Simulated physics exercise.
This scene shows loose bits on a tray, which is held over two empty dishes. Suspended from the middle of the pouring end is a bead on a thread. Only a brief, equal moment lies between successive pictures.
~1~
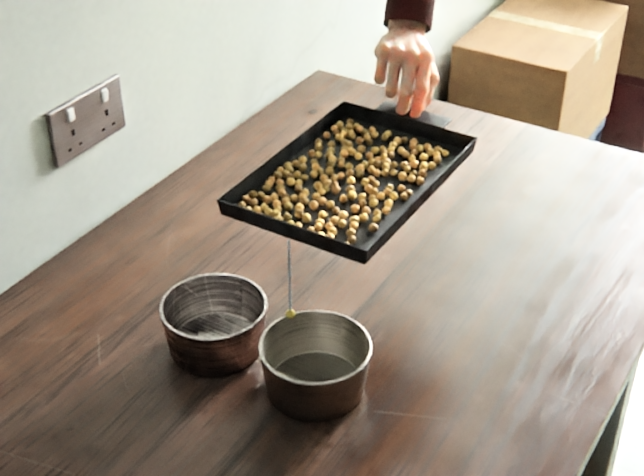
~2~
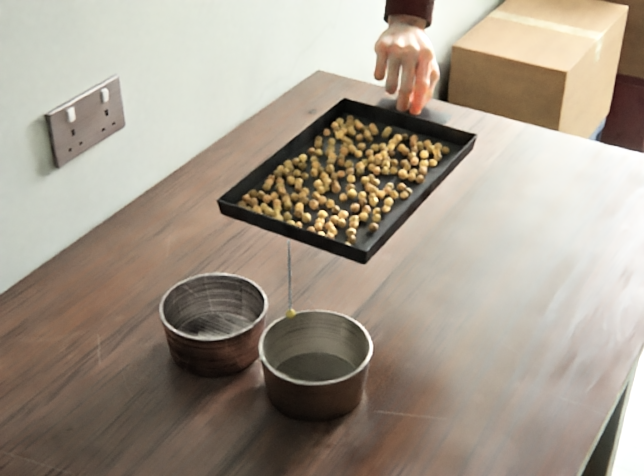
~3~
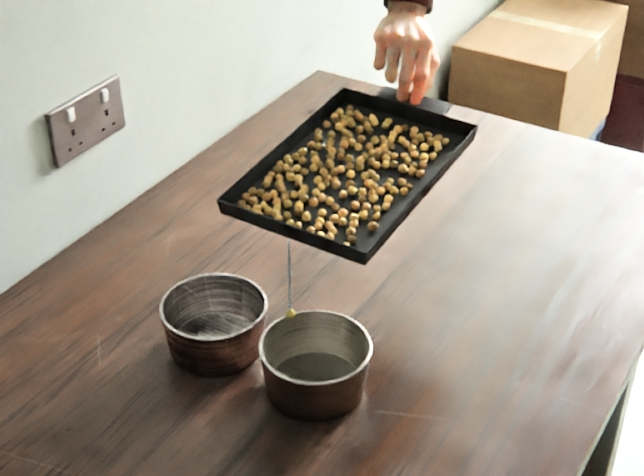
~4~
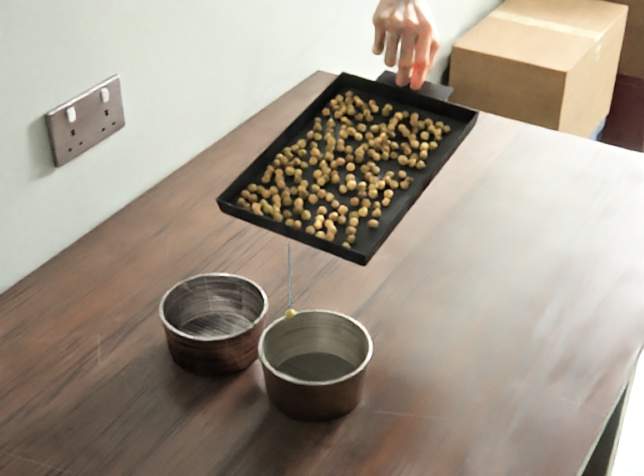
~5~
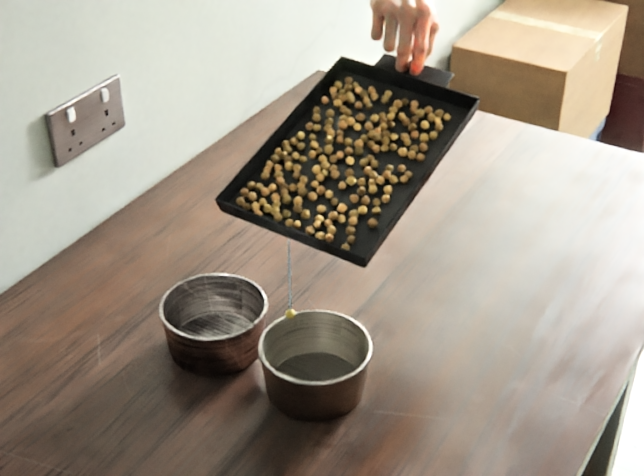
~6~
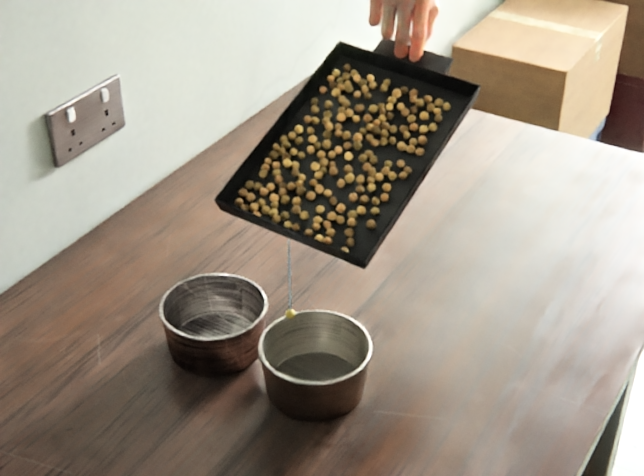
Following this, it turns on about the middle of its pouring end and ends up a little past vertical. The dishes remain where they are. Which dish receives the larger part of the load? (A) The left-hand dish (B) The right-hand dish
The answer is B.
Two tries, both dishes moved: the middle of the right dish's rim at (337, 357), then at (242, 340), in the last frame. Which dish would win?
First try: The rightmost dish. Second try: The rightmost dish.
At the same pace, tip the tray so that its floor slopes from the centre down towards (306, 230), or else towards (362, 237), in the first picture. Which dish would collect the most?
Well, the dish on the right side comes out on top first, and then the dish on the right side does.
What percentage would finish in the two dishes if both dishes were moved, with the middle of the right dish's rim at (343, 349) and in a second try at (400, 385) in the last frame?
It would be roughly 50 per cent for the first and roughly 60 per cent for the second.
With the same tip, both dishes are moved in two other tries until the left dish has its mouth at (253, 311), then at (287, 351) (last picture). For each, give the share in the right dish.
Roughly 40% on the first try and 10% on the second.
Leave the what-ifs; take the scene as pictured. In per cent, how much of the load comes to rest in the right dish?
Roughly 60 %.
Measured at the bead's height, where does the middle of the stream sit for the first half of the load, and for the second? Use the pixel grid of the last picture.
Near (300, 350) and later near (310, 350).
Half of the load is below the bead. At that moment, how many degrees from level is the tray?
115 degrees.
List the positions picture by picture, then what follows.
In the first picture, corners of the pouring end at (221, 199) and (365, 248), level; middle of the load at (341, 176), dried chickpeas; left dish at (183, 350); right dish at (286, 394); bead on its thread at (290, 314).
In the second picture, corners of the pouring end at (221, 199) and (365, 249), level; middle of the load at (341, 174).
In the third picture, corners of the pouring end at (220, 198) and (365, 250), tipped barely, lowest at the right corner; middle of the load at (341, 169).
In the fourth picture, corners of the pouring end at (219, 198) and (364, 252), tipped a little, lowest at the right corner; middle of the load at (341, 162).
In the fifth picture, corners of the pouring end at (219, 198) and (364, 255), tipped a little, lowest at the right corner; middle of the load at (340, 155).
In the sixth picture, corners of the pouring end at (218, 198) and (364, 257), tipped clearly, lowest at the right corner; middle of the load at (339, 150); left dish at (183, 350); right dish at (286, 394).
Soon after the last picture, tray tipped steeply; nearly all on the tray; a stray few outside both; a small part in the air.
A little later, tray tipped right over; most on the tray; a small part in the right dish; a small part outside both; a stray few in the air.
Later still, tray tipped past a quarter turn; about two thirds in the right dish; a stray few in the left dish; about a third outside both; a stray few in the air.
At rest, tray tipped past a quarter turn; about two thirds in the right dish; a stray few in the left dish; about a third outside both.
